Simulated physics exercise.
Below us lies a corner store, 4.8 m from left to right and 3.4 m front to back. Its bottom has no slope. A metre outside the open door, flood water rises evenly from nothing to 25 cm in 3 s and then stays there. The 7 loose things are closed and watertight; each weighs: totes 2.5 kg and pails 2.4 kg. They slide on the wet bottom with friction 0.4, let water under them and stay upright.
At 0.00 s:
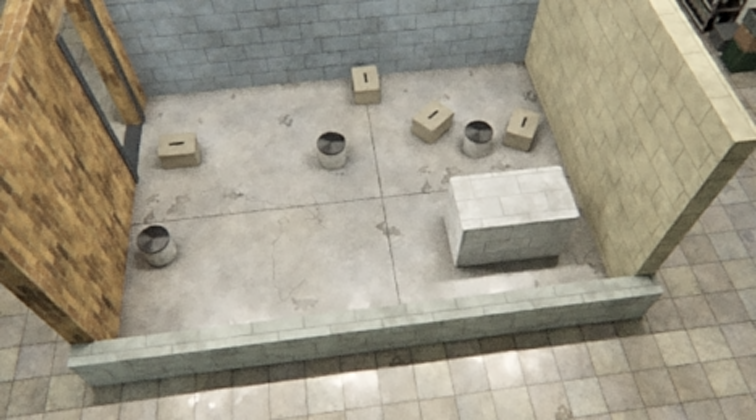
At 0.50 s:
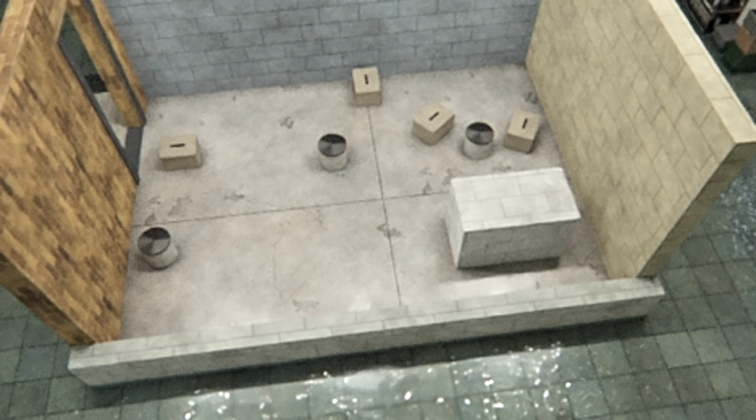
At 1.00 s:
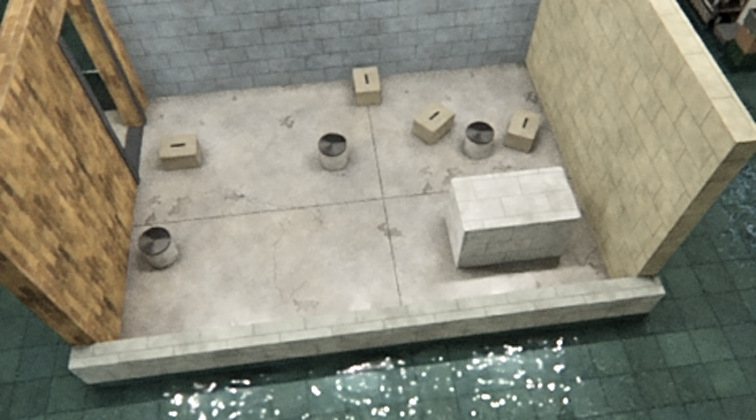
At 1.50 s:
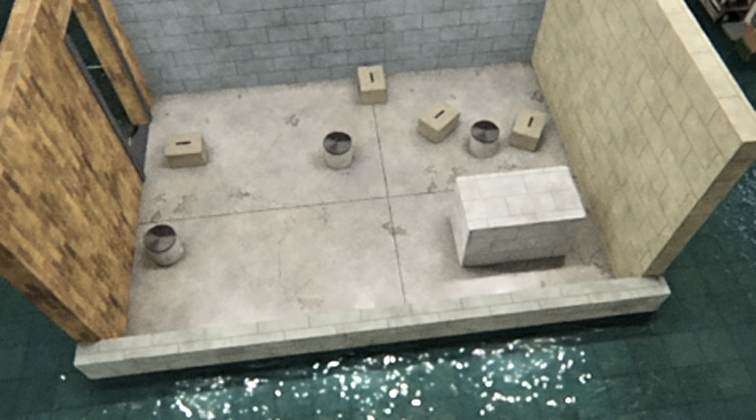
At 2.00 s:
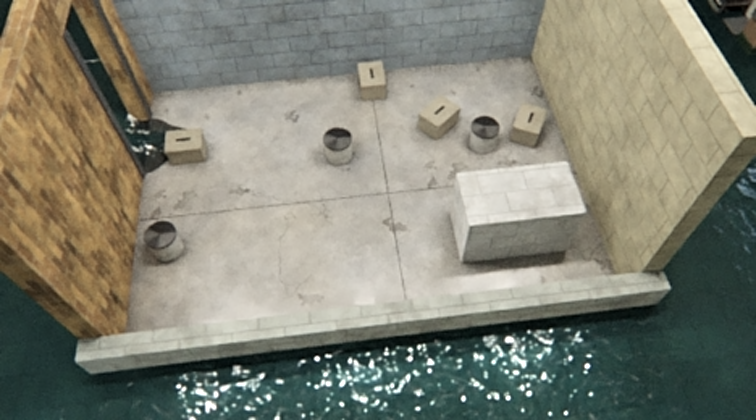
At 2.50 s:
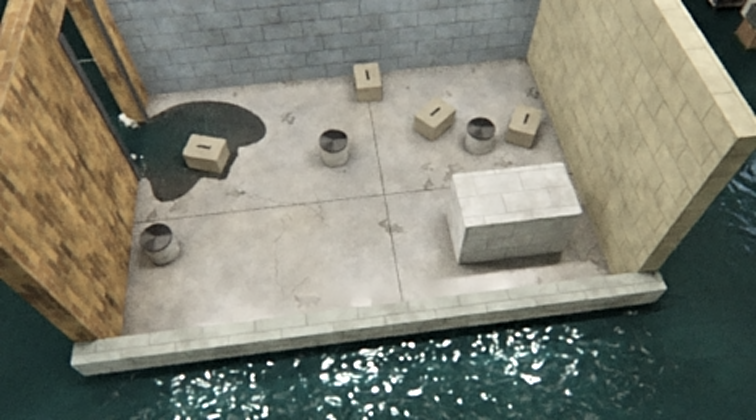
Water spreads over the tiled ground outside a low-walled room holding boxes, metal pails and a pale block, then enters through the doorway at left, pooling across the floor and shifting the nearest box slightly to the right.
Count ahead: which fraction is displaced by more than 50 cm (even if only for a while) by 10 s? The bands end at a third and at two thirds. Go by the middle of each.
It is two thirds or above.
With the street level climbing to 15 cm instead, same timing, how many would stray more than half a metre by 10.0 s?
Then 5.
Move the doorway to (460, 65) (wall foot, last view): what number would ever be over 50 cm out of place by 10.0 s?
In that case 6 of them.
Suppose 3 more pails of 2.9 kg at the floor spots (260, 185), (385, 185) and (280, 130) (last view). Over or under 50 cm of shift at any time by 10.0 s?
In that order: Over, over, over.
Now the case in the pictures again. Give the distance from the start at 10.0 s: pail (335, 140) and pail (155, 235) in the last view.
In turn: 250 cm, 0 cm.
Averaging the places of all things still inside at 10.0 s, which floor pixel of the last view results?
At about (462, 181).
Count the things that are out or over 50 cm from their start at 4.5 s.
I count 3.
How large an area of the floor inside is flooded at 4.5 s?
Roughly 9.5 m2.
After 3.5 s 1 of 7 are over 50 cm from their spots; 0 afloat.
After 4.5 s 3 of 7 are over 50 cm from their spots; 1 afloat.
After 7.0 s 5 of 7 are over 50 cm from their spots; 6 afloat.
After 10.0 s 5 of 7 are over 50 cm from their spots, and 5 have been at some point; 6 afloat.
